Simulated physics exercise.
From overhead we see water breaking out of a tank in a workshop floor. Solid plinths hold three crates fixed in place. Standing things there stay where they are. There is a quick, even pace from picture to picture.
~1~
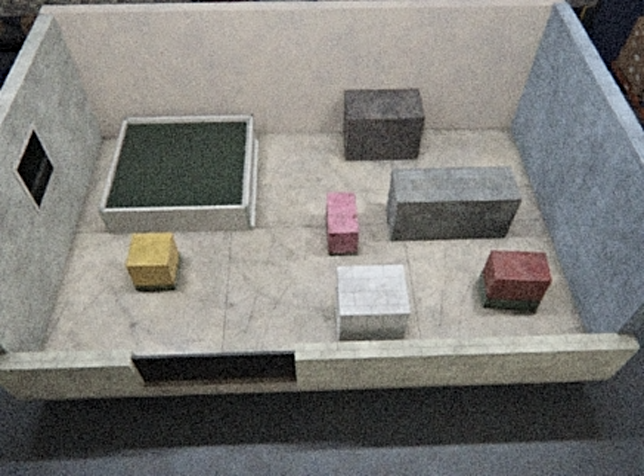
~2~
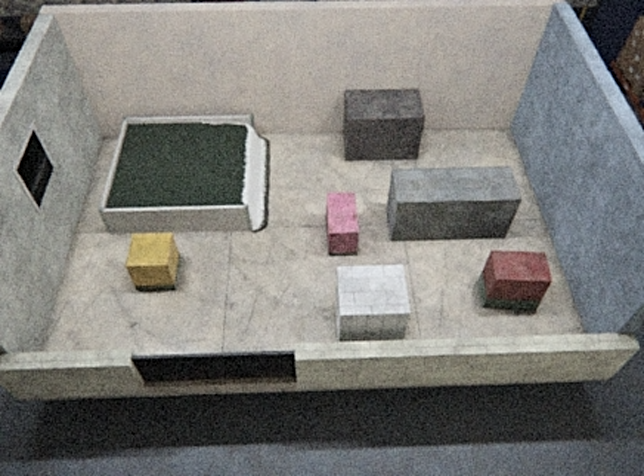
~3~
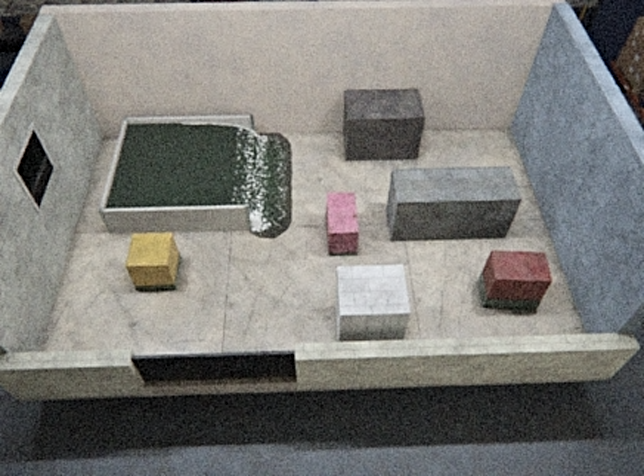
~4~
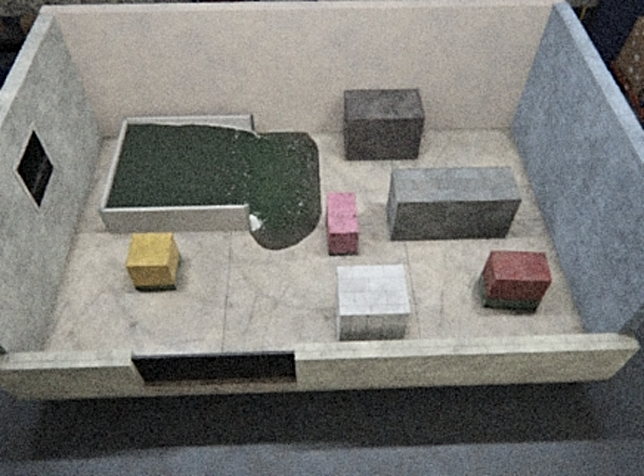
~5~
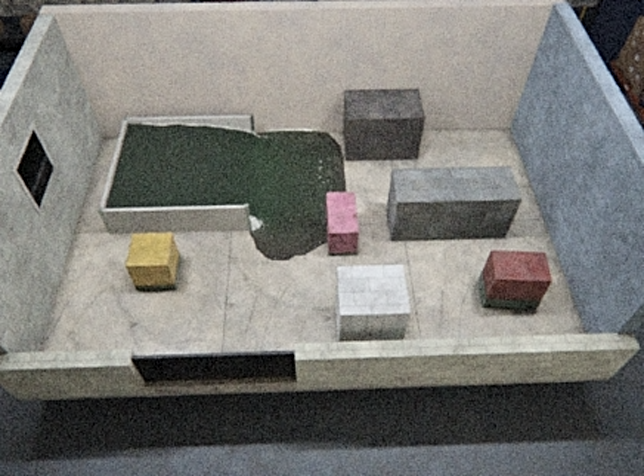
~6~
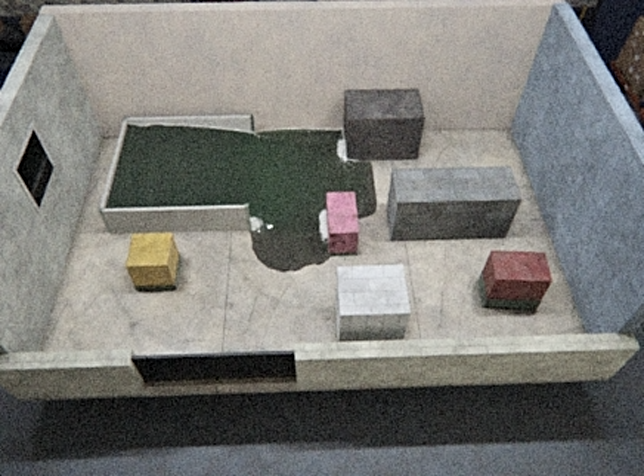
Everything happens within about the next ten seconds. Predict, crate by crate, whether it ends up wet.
The pink crate ends up wet; the yellow crate ends up dry; the red crate ends up dry.
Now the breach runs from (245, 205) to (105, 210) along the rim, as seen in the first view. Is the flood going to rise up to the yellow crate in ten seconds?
So, as it turns out, the yellow crate is swamped.
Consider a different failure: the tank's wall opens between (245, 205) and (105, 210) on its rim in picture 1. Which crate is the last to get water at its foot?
My answer: The red crate.
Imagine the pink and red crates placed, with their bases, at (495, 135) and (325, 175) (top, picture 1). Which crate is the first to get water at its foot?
Red one.
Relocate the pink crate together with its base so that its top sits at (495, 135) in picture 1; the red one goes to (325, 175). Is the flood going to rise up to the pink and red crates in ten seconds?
First pink: It is dampened; then red: It is dampened.
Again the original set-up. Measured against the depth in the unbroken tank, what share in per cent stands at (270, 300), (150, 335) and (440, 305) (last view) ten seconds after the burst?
Estimate: 12, 8, 14 %.
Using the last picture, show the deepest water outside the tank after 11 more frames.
Roughly at (336, 140).
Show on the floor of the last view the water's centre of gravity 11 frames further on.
Somewhere around (280, 186) in the last view.
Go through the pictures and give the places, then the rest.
The first picture shows still water in the water tank at (183, 163).
In the second picture, the front is at (258, 228), out from the gap at (250, 174).
In the third picture, water pours out at (250, 175) and has run to (271, 233).
In the fourth picture, the front is at (292, 241), out from the gap at (250, 176).
In the fifth picture, the front is at (327, 234), out from the gap at (250, 176).
In the sixth picture, the front is at (371, 205), out from the gap at (250, 177).
A moment on, water covers 25 % of the floor; the pink crate water round its plinth, the yellow crate not reached, the red crate not reached.
Next, water covers 40 % of the floor; the pink crate water round its plinth, the yellow crate not reached, the red crate not reached.
Then, water covers 60 % of the floor; the pink crate water round its plinth, the yellow crate not reached, the red crate water round its plinth.
Later, water covers 90 % of the floor; the pink crate water round its plinth, the yellow crate water round its plinth, the red crate water round its plinth.
In the end, water covers 100 % of the floor; the pink crate was topped, the yellow crate stayed above the water, the red crate stayed above the water.
